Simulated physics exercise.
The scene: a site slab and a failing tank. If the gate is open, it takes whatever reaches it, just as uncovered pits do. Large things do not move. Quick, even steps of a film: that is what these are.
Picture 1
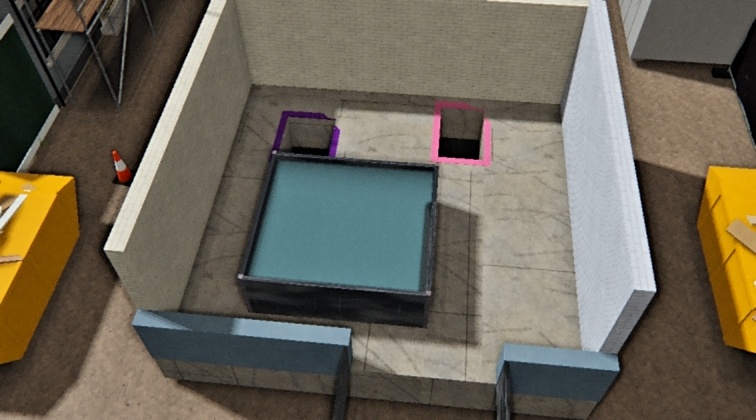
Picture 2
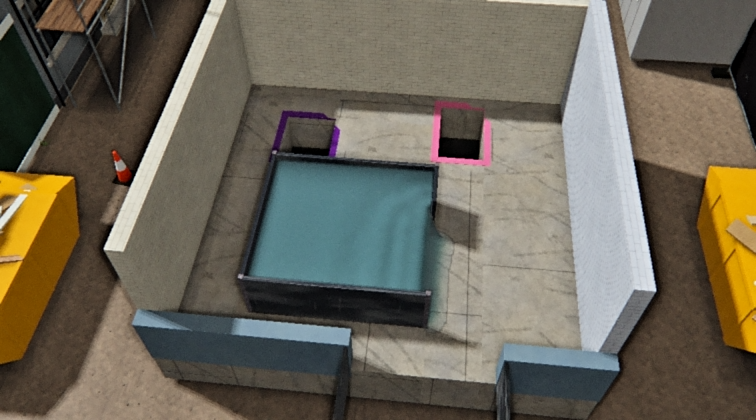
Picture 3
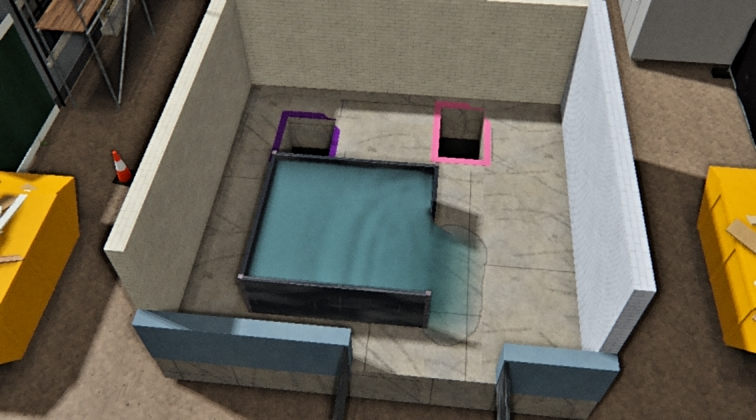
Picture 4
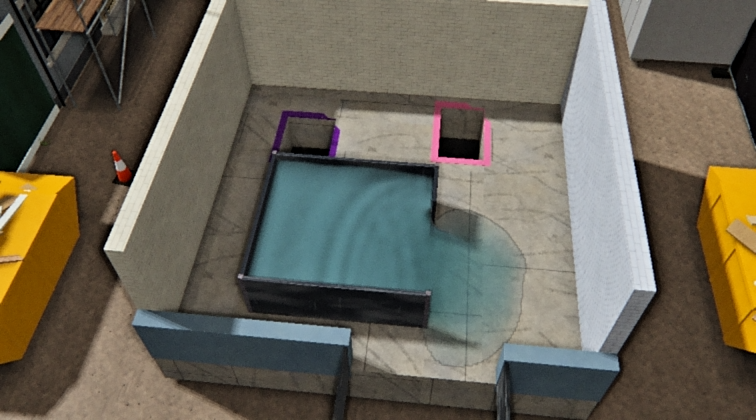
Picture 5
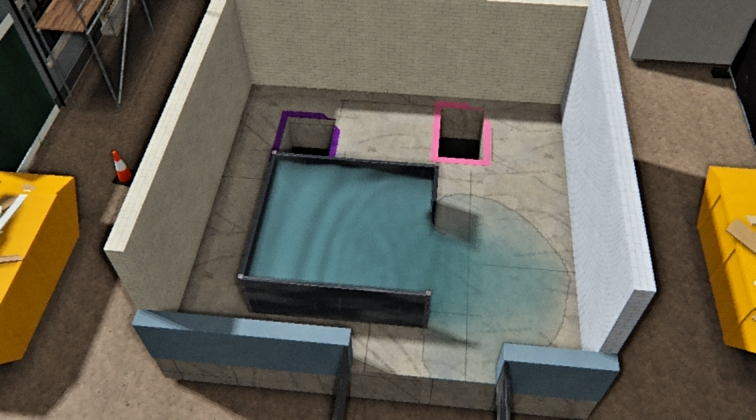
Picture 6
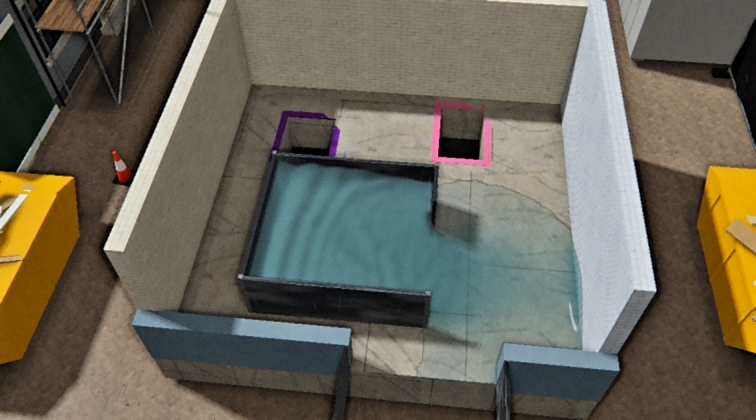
Water pours out through a gap in the right side of a dark-framed open tank and spreads rightward across the pale slab in a widening, rounded sheet, reaching the white wall at right while ripples cross the tank.
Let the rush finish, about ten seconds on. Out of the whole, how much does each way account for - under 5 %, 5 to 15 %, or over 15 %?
By the end, the gate accounts for over 15 %; the pink pit accounts for over 15 %; the purple pit accounts for under 5 %.
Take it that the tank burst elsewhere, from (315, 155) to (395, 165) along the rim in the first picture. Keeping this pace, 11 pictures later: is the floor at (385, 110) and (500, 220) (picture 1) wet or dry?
Going one by one: Sodden and then puddle-free.
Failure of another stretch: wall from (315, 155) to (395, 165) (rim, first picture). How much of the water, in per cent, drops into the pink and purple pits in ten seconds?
The pink pit gets 30 per cent and the purple pit 30 per cent.
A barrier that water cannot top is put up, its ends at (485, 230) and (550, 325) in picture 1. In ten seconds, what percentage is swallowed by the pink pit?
The pink pit takes 25 parts in a hundred.
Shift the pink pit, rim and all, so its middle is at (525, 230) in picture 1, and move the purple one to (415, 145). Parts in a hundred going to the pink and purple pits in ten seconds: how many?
The pink pit takes 55 per cent, and the purple pit takes 2 per cent.
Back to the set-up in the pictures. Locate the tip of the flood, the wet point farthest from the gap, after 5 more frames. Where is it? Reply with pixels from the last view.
Roughly (560, 153).
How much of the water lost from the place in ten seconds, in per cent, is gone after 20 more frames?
Close to 25 per cent, I'd say.
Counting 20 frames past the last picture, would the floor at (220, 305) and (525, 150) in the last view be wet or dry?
One after the other: Left dry, waterlogged.
A moment on, water covers 30 % of the floor; the gate 1 %, the pink pit 0 %, the purple pit 0 %.
Next, water covers 40 % of the floor; the gate 3 %, the pink pit 0 %, the purple pit 0 %.
Then, water covers 55 % of the floor; the gate 9 %, the pink pit 6 %, the purple pit 0 %.
Later, water covers 65 % of the floor; the gate 18 %, the pink pit 23 %, the purple pit 1 %.
In the end, water covers 80 % of the floor; the gate 25 %, the pink pit 38 %, the purple pit 2 %.
